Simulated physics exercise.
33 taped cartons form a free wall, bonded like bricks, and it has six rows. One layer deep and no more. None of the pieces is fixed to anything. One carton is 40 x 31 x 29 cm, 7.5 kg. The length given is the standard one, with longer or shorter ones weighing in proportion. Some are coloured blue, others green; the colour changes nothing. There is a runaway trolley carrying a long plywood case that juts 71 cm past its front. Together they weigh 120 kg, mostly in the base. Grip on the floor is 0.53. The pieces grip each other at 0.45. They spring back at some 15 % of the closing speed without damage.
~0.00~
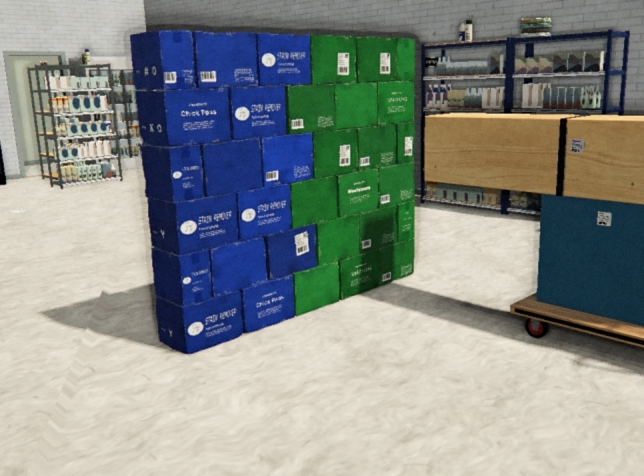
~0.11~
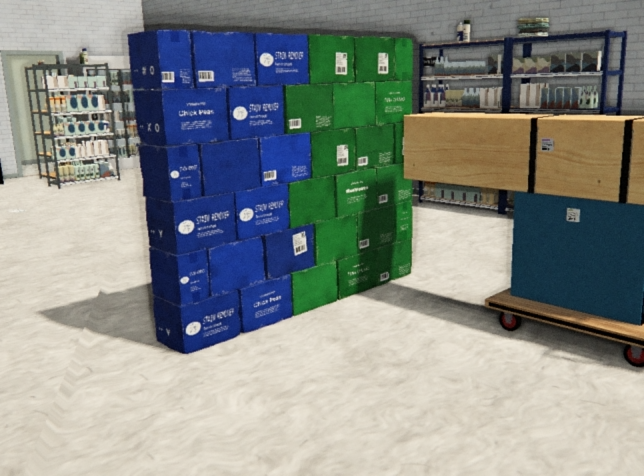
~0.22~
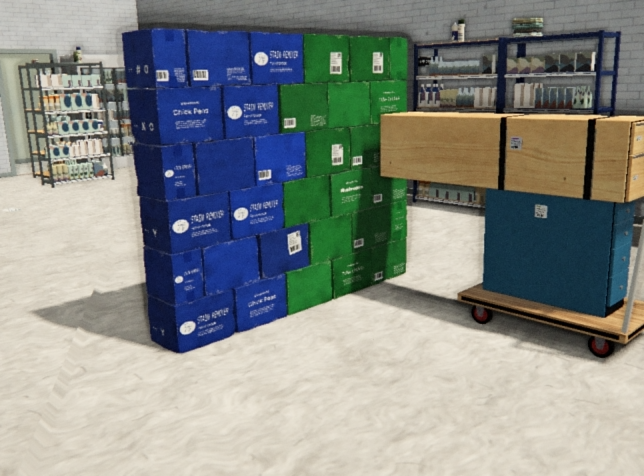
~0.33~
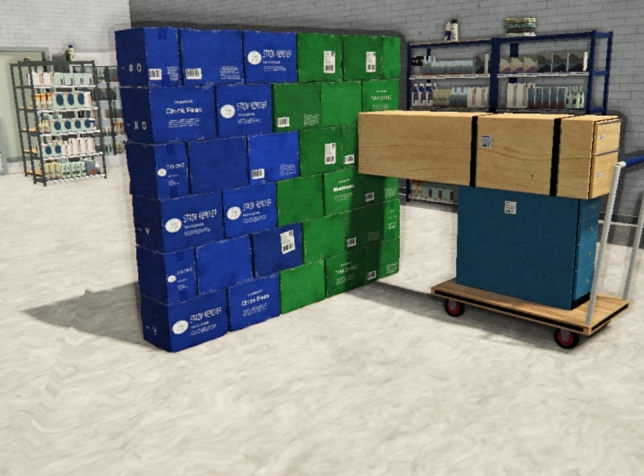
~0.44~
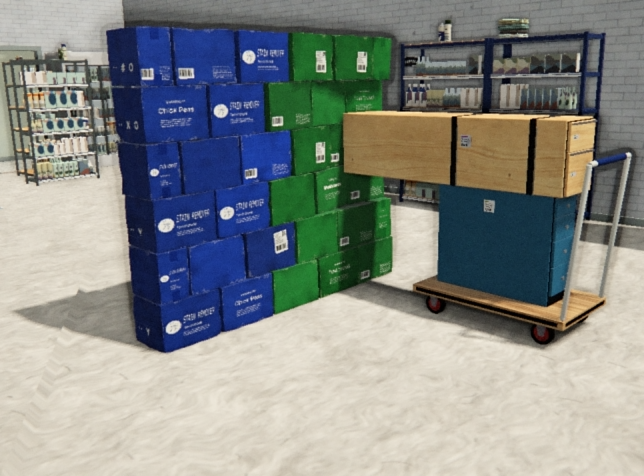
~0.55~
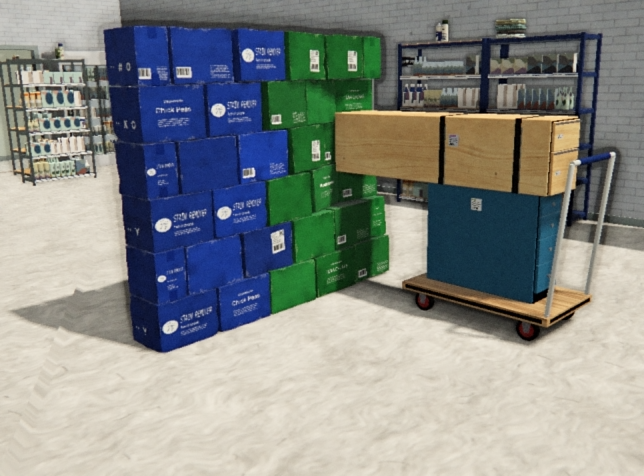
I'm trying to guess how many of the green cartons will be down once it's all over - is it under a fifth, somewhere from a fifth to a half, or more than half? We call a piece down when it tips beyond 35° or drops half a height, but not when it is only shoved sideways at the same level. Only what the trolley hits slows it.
I'd say more than half of them.
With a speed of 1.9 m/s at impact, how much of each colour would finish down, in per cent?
The green would finish 70 in a hundred down, the blue 10 in a hundred.
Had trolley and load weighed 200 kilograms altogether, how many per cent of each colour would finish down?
You'd get green 80 and blue 10 percent.
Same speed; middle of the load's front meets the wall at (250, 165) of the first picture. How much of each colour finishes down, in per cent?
The green ones would be 10 per cent down and the blue ones 90 per cent.
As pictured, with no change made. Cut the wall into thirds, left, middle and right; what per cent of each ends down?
Left third 0 per cent, middle 40 per cent, right 90 per cent.
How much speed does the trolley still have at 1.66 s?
Something like 0.2 m/s, I'd say.
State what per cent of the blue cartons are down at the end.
Of the blue ones, 10 per cent finish down.
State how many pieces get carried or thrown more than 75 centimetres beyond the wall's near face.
Around 12 of them.
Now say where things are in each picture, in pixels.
In the first picture (each place is the centre of the face we see best; the camera pans a little), load (432, 136) 43 cm short of the wall; top green carton (335, 60); top blue carton (228, 60); all as stacked.
In the second picture, load (411, 135) 28 cm short of the wall; top green carton (333, 60).
In the third picture, load (387, 134) 12 cm short of the wall; top green carton (328, 59).
In the fourth picture, load (365, 132) 19 mm into the wall's line; top green carton (321, 58).
In the fifth picture, load (350, 132) 11 cm into the wall's line; top green carton (314, 57); steepest lean 4°, the carton at (382, 59); 10 have shifted.
In the sixth picture, load (341, 131) 18 cm into the wall's line; top green carton (308, 57) moved 7 cm; top blue carton (204, 56); steepest lean 4°, the carton at (359, 179); 13 have shifted.
By 0.88 s, load 30 cm past the wall's line, still rolling; none of the 18 green cartons down (0 of 33 in all colours); top green carton tilted 11°.
By 1.34 s, load 42 cm past the wall's line, still rolling; 5 of the 18 green cartons down (5 of 33 in all colours); top green carton tilted 32°, 10 cm lower.
By 1.66 s, load 49 cm past the wall's line, still rolling; 14 of the 18 green cartons down (15 of 33 in all colours); top green carton tilted 66°, 66 cm lower.
By 2.12 s, load 54 cm past the wall's line, still rolling; 14 of the 18 green cartons down (15 of 33 in all colours); top green carton tilted 10°, 1.40 m lower.
When it is over (3.5 s), load 55 cm past the wall's line, stopped; 14 of the 18 green cartons down (15 of 33 in all colours); top green carton 1.45 m lower; top blue carton unmoved. That is 78 per cent. In pixels of the last frame, middles, top blue carton near (188, 58).
